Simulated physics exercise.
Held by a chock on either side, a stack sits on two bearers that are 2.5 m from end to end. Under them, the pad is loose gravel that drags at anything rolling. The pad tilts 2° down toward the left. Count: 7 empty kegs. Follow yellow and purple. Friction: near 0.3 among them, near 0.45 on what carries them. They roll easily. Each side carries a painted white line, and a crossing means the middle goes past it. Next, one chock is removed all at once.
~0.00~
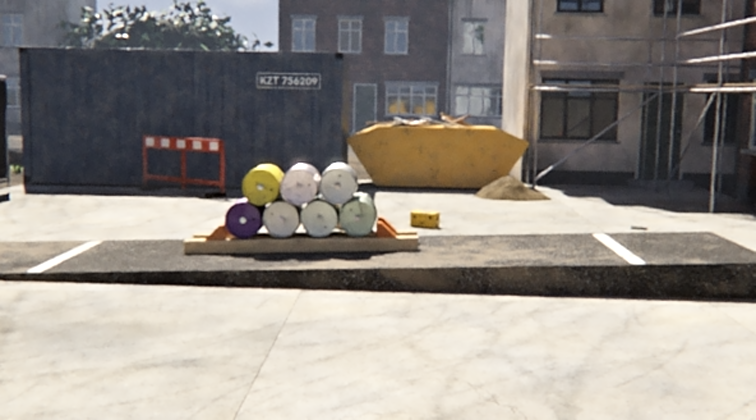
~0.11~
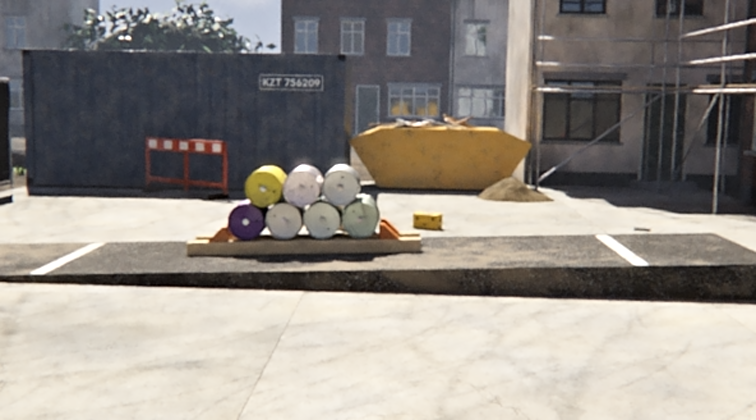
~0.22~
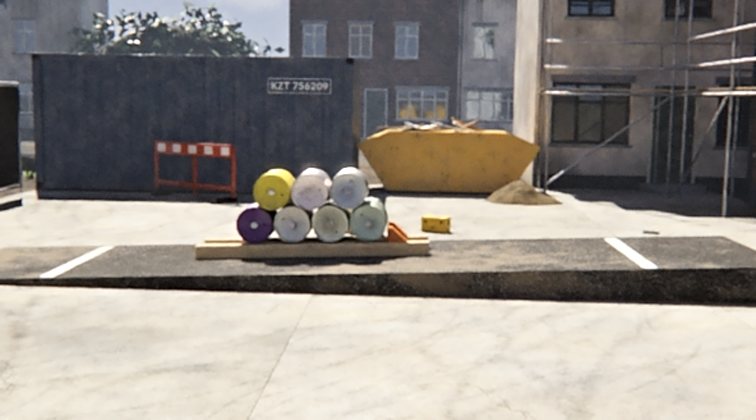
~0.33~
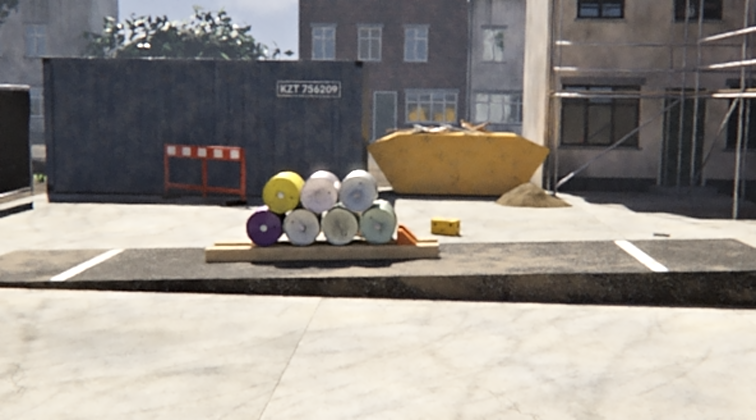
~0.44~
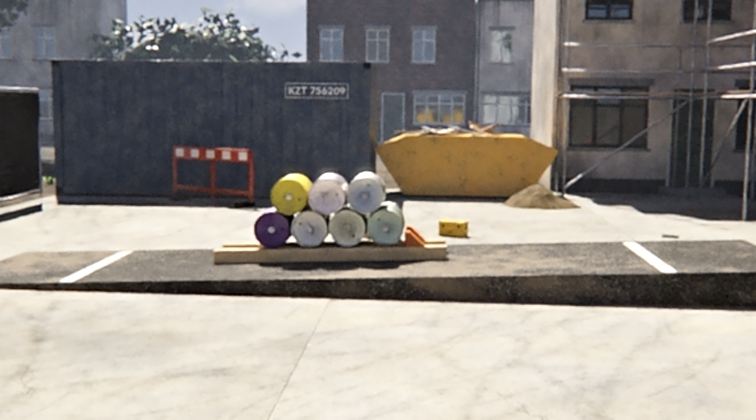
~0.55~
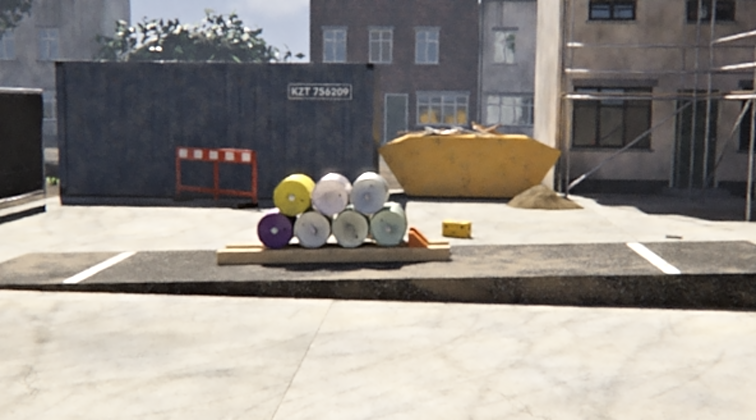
Orange left chock vanishing from beside seven stacked drums, which stay in place on their bearers as the view pans left.
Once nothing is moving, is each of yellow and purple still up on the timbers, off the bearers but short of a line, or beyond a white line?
Once nothing moves: Yellow keg - beyond a white line; purple - beyond a white line.
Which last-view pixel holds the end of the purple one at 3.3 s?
(234, 232), roughly.
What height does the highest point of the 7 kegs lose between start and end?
It sits roughly 25 cm lower at the end.
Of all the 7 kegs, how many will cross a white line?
Altogether that makes 3.
By 3.3 s, yellow is up on others, 40 cm from the bearers' left end, rolling left; purple is on the bearers, 20 cm from the bearers' left end, rolling left; 0 over a line so far.
By 7.1 s, yellow is past the left line; purple is past the left line; 2 over a line so far.
Finally (10.0 s), yellow is past the left line; purple is past the left line; 3 over a line so far.
